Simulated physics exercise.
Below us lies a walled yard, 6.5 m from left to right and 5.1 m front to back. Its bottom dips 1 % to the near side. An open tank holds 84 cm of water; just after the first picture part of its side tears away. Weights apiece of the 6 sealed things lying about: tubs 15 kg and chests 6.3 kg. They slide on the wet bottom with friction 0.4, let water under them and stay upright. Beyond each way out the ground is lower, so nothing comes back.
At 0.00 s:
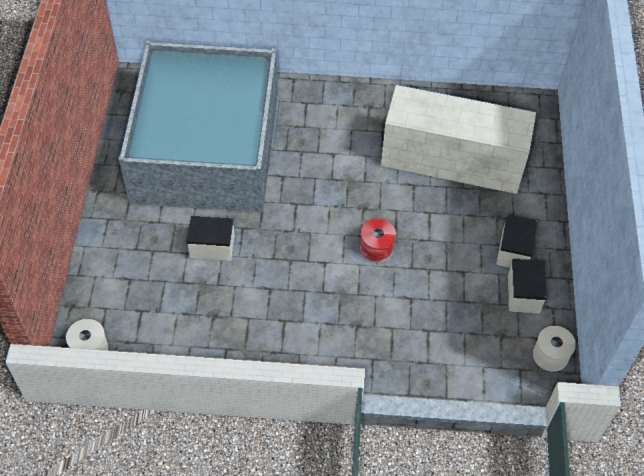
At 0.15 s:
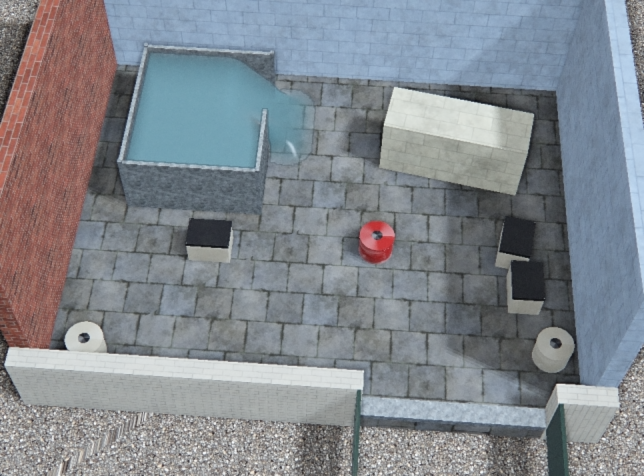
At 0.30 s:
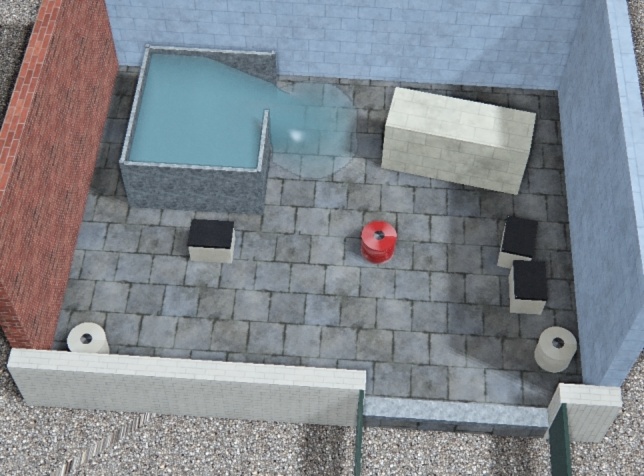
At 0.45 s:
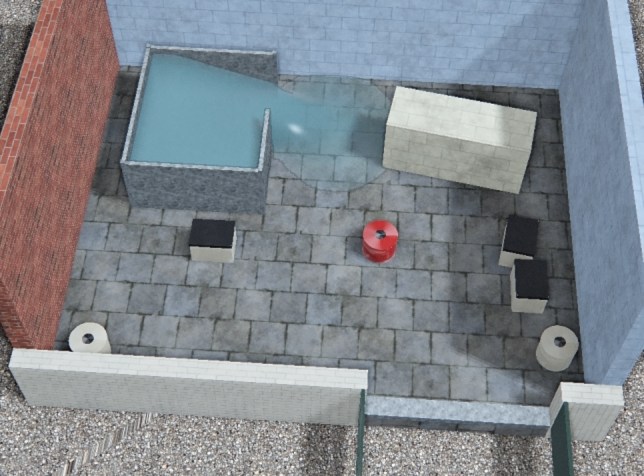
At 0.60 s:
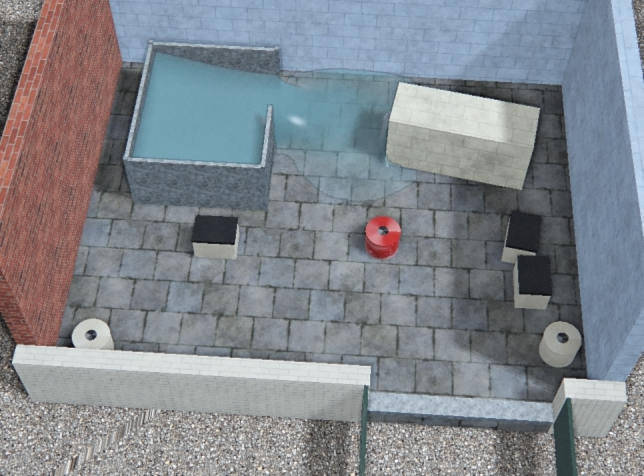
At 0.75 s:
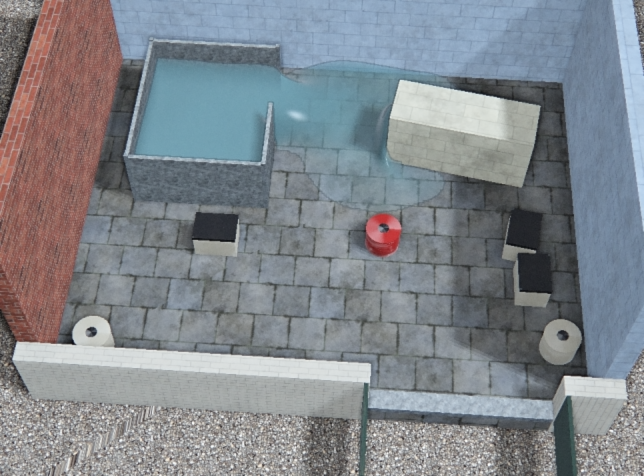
In a walled yard, water pours from a broken tank and spreads across the paving.
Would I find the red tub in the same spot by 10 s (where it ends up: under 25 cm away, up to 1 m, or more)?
Red tub gets carried off.
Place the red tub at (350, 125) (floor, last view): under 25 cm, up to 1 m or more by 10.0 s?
It travels far.
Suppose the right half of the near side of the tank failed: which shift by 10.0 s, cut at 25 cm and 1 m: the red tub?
Then the red tub holds its place.
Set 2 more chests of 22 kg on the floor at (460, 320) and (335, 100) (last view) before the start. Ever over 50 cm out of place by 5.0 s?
In that order: Over, more.
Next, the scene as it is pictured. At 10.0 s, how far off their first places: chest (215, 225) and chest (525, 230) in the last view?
In turn: 5 cm, gone out.
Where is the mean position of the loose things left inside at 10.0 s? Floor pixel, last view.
Near (232, 311).
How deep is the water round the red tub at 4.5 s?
About 4 cm.
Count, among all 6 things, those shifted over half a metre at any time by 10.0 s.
That makes 4.
After 2.0 s the red tub is near (383, 262), 0.5 m from its start, aground; 0 of 6 are out; 0 afloat.
After 4.5 s the red tub is near (382, 333), 1.5 m from its start, aground; 2 of 6 are out; 1 afloat.
After 7.0 s the red tub is near (382, 333), 1.5 m from its start, aground; 3 of 6 are out; 0 afloat.
After 10.0 s the red tub is near (382, 333), 1.5 m from its start, aground; 3 of 6 are out; 0 afloat.
